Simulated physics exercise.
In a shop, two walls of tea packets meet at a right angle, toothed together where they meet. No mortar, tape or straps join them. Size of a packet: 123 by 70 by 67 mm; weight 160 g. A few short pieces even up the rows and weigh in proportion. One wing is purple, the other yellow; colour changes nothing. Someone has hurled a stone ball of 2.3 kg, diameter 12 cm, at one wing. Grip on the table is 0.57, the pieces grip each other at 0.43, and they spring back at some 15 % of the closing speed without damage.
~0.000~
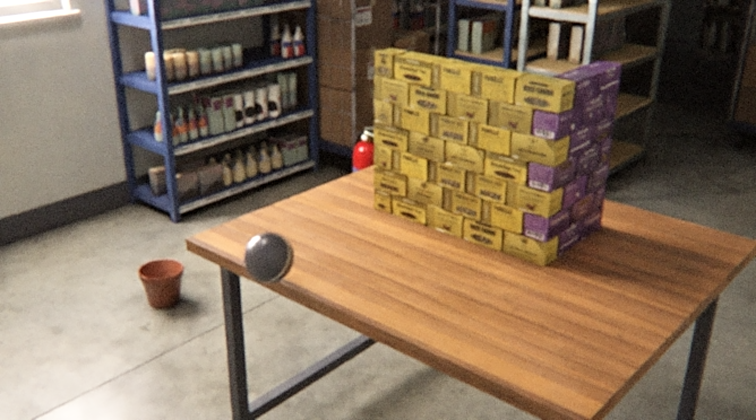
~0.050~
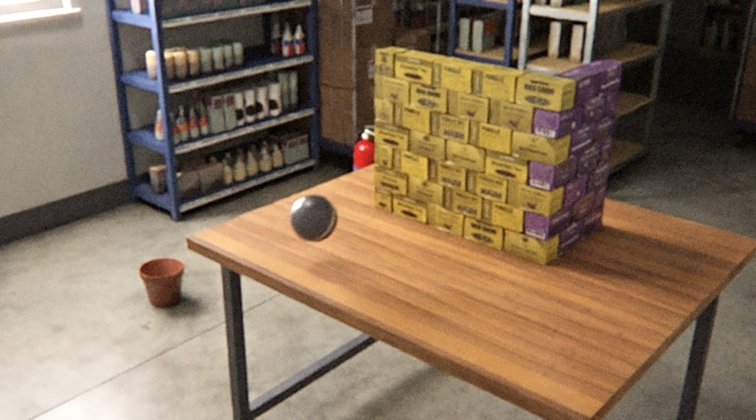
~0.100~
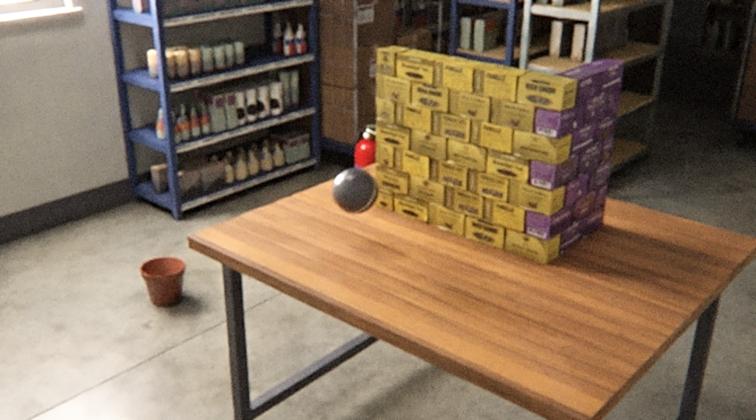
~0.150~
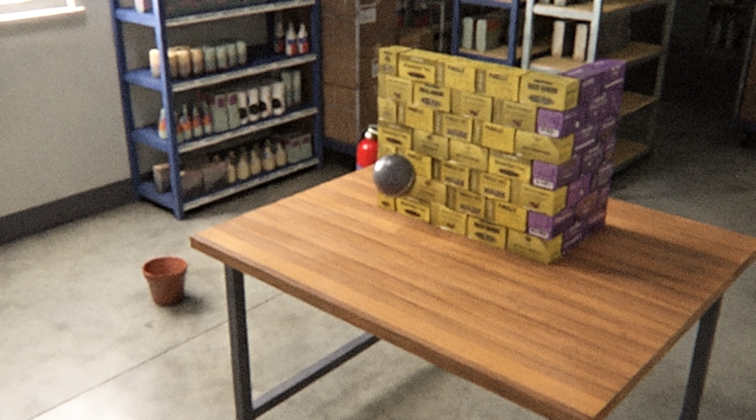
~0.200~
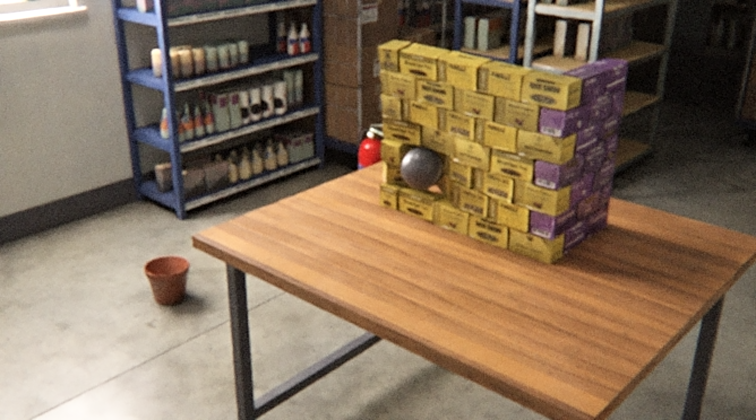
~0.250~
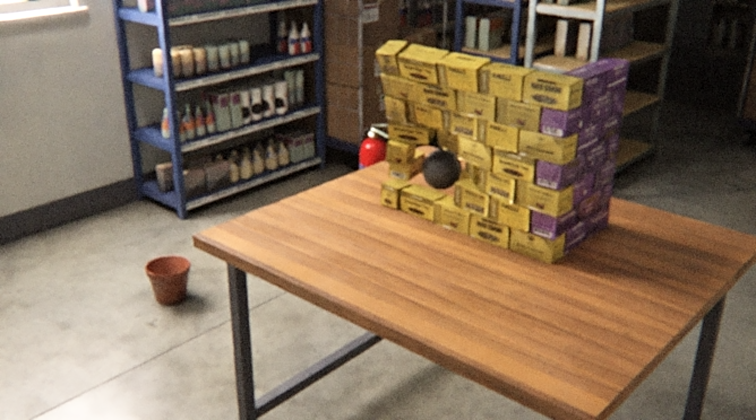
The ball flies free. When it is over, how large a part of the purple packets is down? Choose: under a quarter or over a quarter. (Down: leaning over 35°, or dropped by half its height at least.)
It comes to under a quarter.
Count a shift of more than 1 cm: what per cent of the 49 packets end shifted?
It is 50 per cent.
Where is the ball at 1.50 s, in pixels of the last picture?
Around (649, 193).
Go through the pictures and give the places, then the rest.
In the first frame (each place is the centre of the face we see best), ball (269, 258) 48 cm from contact, 3.2 m/s; top purple packet (588, 90); top yellow packet (492, 87); all as stacked.
In the second frame, ball (314, 219) 33 cm from contact, 3.1 m/s; top purple packet (589, 89).
In the third frame, ball (356, 191) 18 cm from contact, 3.0 m/s; top purple packet (590, 88).
In the fourth frame, ball (394, 176) 30 mm from contact, 3.0 m/s; top purple packet (593, 88).
In the fifth frame, ball (422, 168) after contact, 2.1 m/s; top purple packet (595, 87); steepest lean 9°, the packet at (388, 60); 20 have shifted.
In the sixth frame, ball (442, 170) after contact, 2.2 m/s; top purple packet (596, 87); top yellow packet (500, 85) moved 7 mm; steepest lean 22°, the packet at (387, 64); 23 have shifted.
By 0.46 s, ball still moving; none of the 17 purple packets down (13 of 49 in all colours); top purple packet unmoved; top yellow packet moved 9 mm.
By 1.50 s, ball still moving; none of the 17 purple packets down (18 of 49 in all colours); top purple packet unmoved; top yellow packet tilted 14°.
When it is over (3.3 s), ball rolling away; none of the 17 purple packets down (21 of 49 in all colours); top purple packet unmoved; top yellow packet 40 cm lower. That is 0 per cent. In pixels of the last frame, middles, top purple packet near (583, 85), top yellow packet near (337, 205).
